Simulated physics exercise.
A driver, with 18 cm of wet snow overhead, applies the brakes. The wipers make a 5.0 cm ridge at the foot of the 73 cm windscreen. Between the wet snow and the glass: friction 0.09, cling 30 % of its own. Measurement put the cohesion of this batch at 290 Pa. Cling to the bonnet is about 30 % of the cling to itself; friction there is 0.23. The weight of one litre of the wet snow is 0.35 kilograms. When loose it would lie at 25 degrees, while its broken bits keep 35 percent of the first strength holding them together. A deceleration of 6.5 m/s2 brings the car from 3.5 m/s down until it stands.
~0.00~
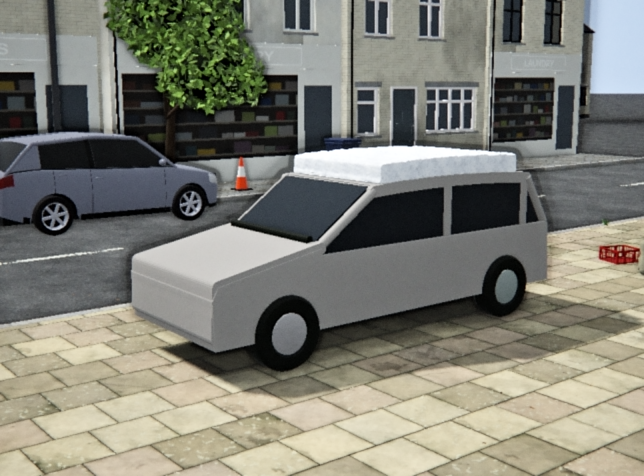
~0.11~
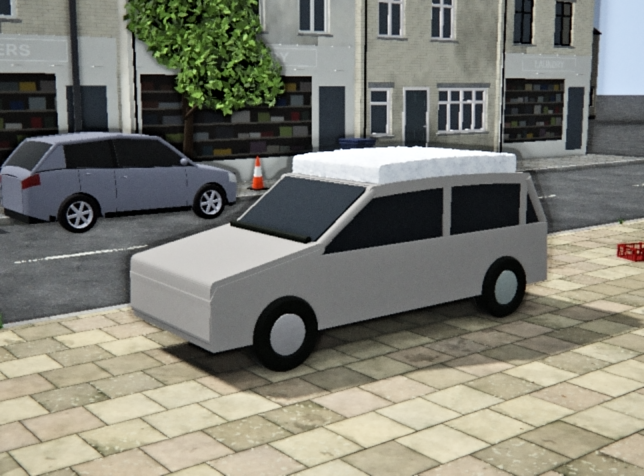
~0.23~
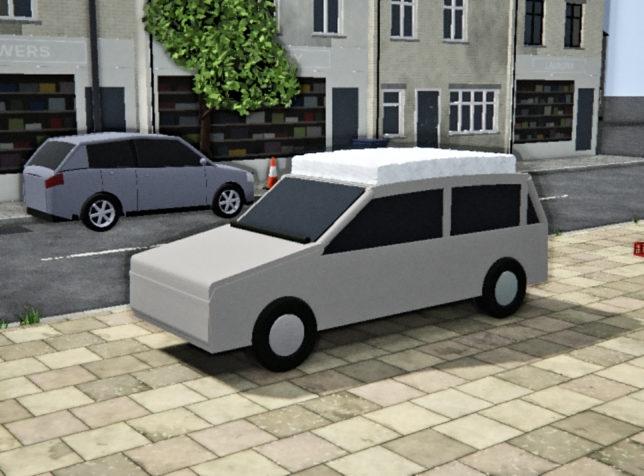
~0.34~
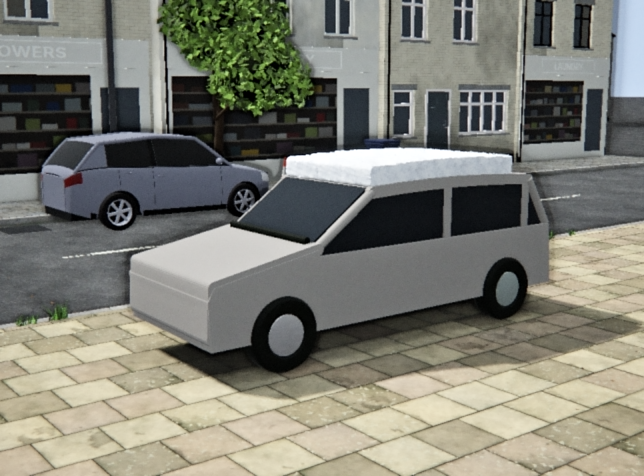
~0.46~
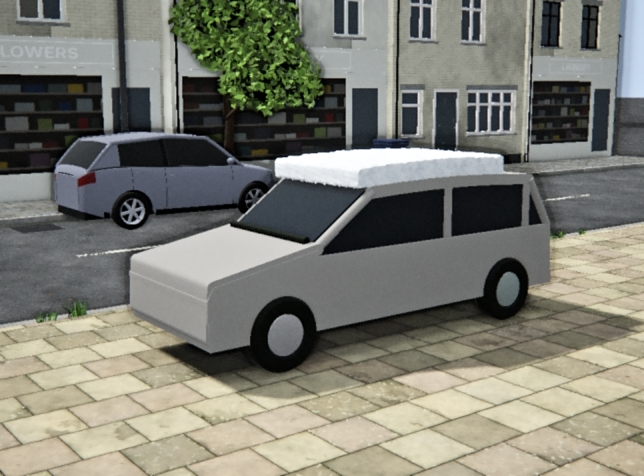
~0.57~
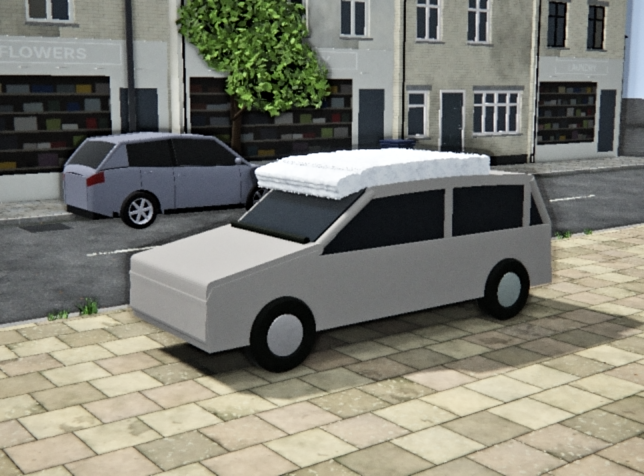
A thick white slab of snow lies on the roof of a pale grey, boxy car, seen from the front left at a slightly raised angle on sunlit paving. Behind it, a bluish-grey car, a leafy tree and shopfronts line a street, shifting rightward as the view travels with the car. The slab slides forward over the windscreen's top, its front sagging and roughening.
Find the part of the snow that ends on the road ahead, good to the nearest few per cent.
Near 91 per cent.
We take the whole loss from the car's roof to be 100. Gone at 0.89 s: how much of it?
Around 60 per cent.
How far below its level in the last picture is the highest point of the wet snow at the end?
Roughly 50 cm.
After 0.89 s, 38 % of the snow is on the roof, 31 % on the glass, 31 % on the bonnet and none has gone off the nose.
After 1.27 s, none of the snow is on the roof, 21 % on the glass, 70 % on the bonnet and 9 % has gone off the nose.
After 1.66 s, none of the snow is on the roof, 2 % on the glass, 52 % on the bonnet and 46 % has gone off the nose.
After 2.04 s, none of the snow is on the roof, 2 % on the glass, 23 % on the bonnet and 75 % has gone off the nose.
After 2.80 s, at the end, none of the snow is on the roof, 2 % on the glass, 7 % on the bonnet and 91 % has gone off the nose.
